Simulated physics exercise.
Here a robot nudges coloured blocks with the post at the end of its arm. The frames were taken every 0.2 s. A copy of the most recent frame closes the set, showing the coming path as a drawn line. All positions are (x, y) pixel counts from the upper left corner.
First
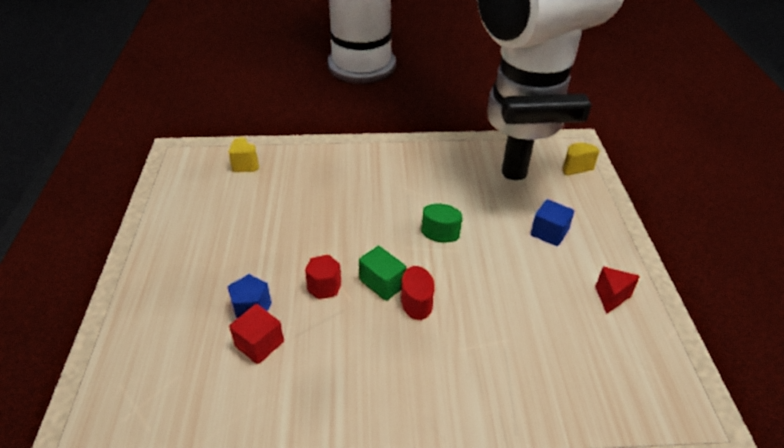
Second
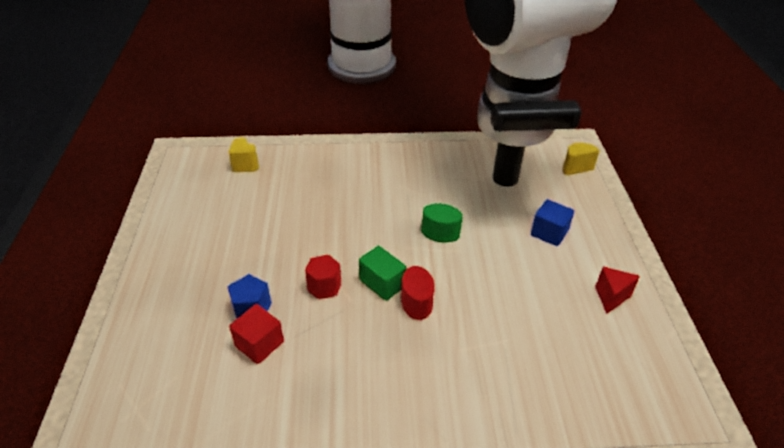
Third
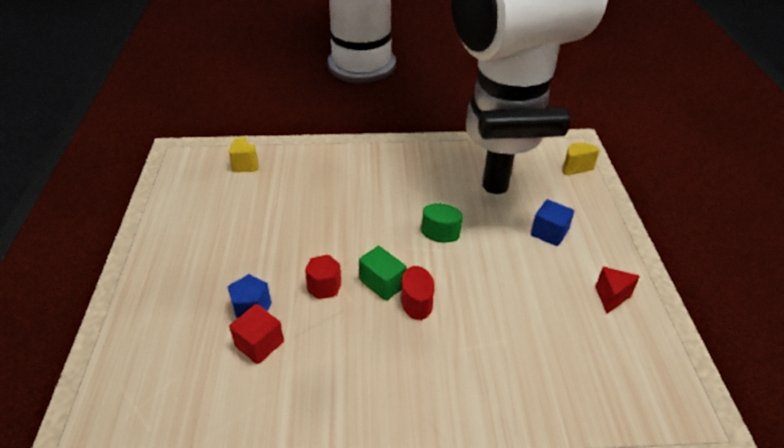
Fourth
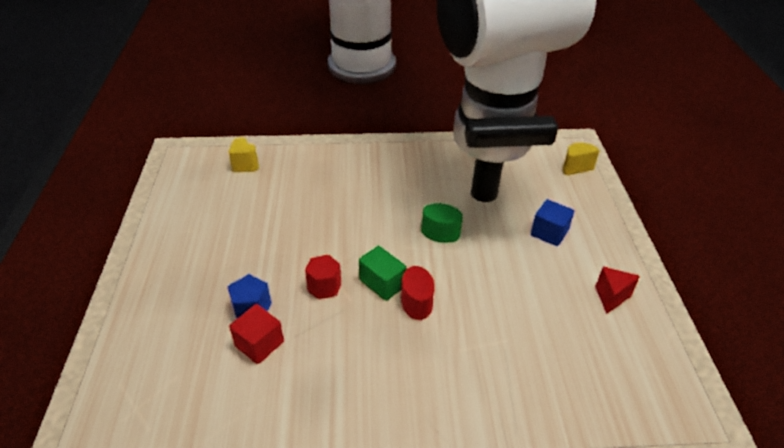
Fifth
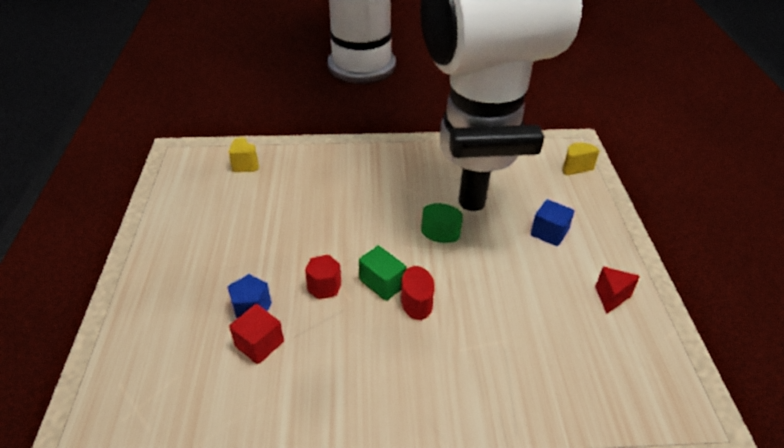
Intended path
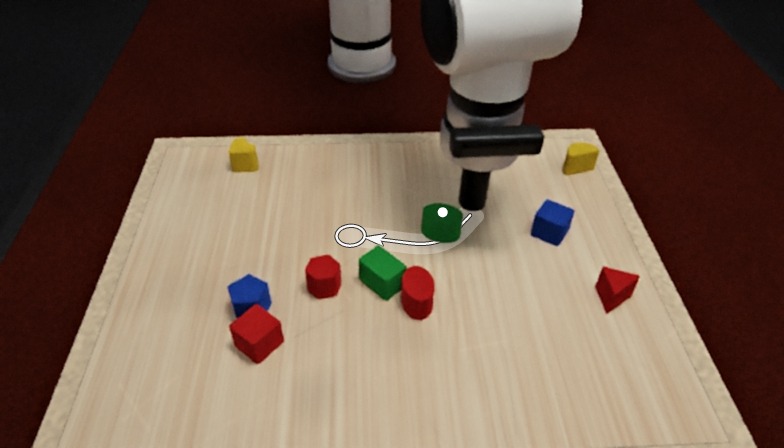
A robot arm slid its black post slowly down and to the left across a wooden board, drawing close beside the round green block, while all the scattered coloured blocks stayed still.
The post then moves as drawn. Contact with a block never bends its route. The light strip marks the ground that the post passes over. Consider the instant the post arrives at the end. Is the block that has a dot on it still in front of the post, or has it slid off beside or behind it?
I'm fairly sure the block that has a dot on it rides along ahead of the post to the very end.
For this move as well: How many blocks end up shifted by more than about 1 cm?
My answer is one.
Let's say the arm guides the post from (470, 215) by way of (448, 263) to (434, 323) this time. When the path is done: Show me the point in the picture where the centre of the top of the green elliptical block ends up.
Located at (426, 223).
Path on the board, from (470, 215) by way of (443, 239) and (397, 242) to (351, 236); the dot is on the green elliptical block.
The first path, step by step. One third of the way, post (443, 227); green elliptical block (415, 223), turned 45° clockwise.
Two thirds of the way, post (397, 229); green elliptical block (368, 224), turned 50° clockwise.
At the end, post (350, 223); green oblong in place; green elliptical block (322, 225), turned 15° clockwise.
